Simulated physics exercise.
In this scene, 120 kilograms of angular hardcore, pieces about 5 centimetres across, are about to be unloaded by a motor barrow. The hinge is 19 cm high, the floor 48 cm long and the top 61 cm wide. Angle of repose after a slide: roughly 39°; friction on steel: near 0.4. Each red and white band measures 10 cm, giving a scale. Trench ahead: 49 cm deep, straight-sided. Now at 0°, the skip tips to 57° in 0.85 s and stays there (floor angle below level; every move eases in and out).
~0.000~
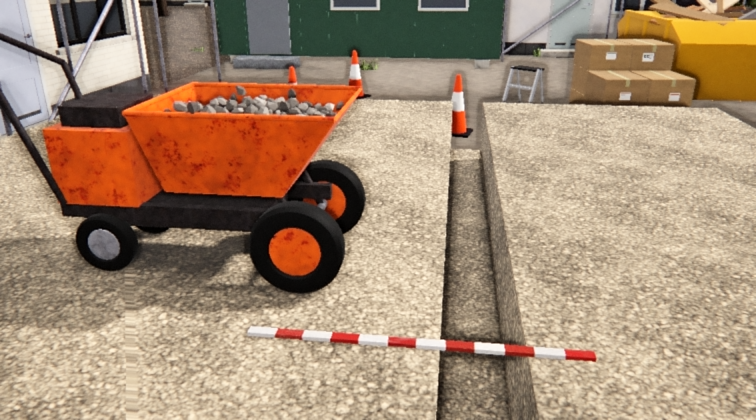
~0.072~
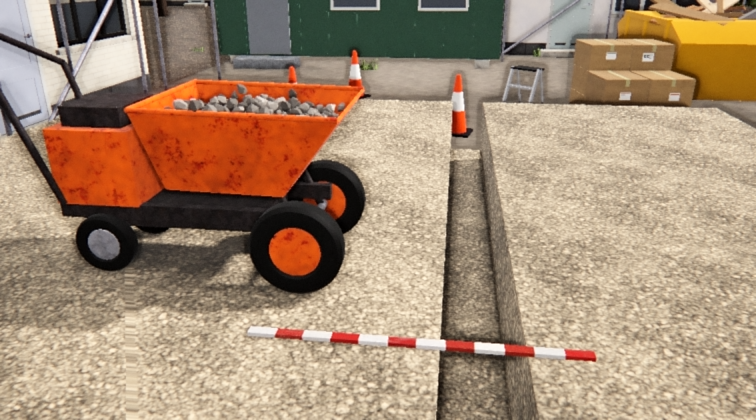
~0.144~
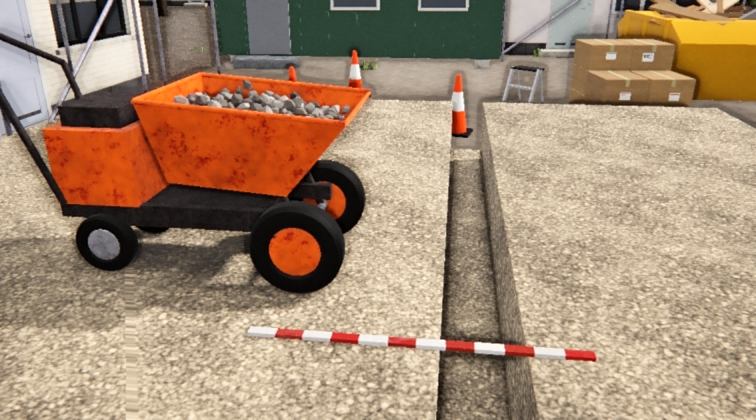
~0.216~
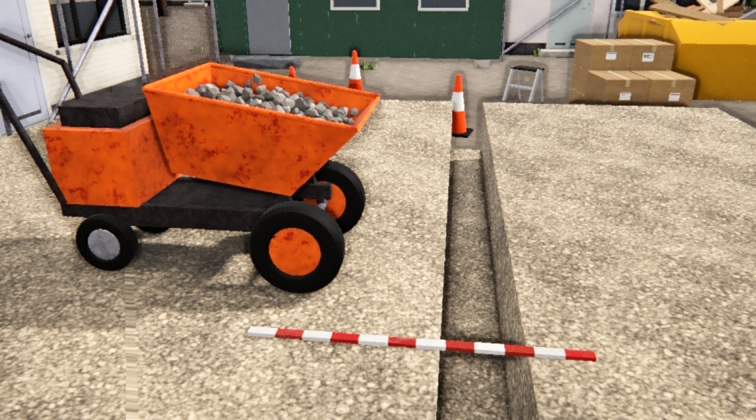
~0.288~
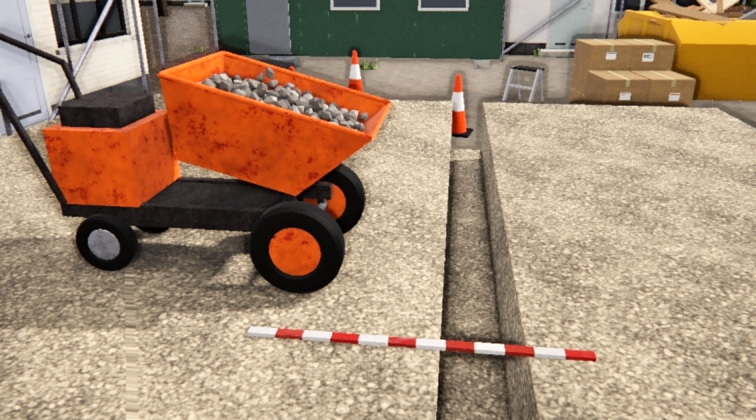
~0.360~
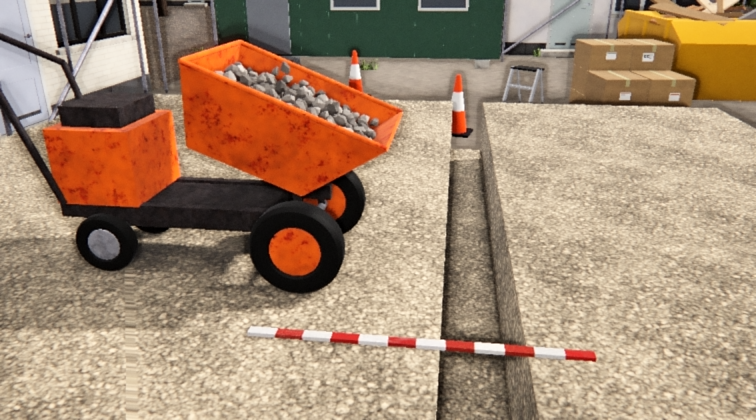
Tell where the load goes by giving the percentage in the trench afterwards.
About 24 per cent of the load is in the trench.
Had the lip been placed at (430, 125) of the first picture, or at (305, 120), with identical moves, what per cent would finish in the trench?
From the first spot near 0, from the second near 20 per cent.
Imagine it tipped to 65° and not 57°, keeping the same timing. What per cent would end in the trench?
In that case around 50 percent.
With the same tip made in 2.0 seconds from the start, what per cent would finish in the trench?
Near 10 per cent.
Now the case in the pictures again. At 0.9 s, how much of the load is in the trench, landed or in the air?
Some 5 per cent.
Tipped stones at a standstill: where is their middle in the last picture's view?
Their middle ends up near (478, 362).
After 0.6 s the floor is at 48°; 100 % in the skip; the foremost stones are at (405, 181).
After 0.9 s the floor is at 57°; 96 % in the skip, 1 % short of the trench, 3 % in the trench; the foremost stones are at (478, 236).
After 1.3 s the floor is at 57°; 83 % in the skip, 1 % short of the trench, 16 % in the trench, 1 % past the trench; the foremost stones are at (527, 281).
After 3.2 s the floor is at 57°; 75 % in the skip, 24 % in the trench, 1 % past the trench; the foremost stones are at (562, 297).
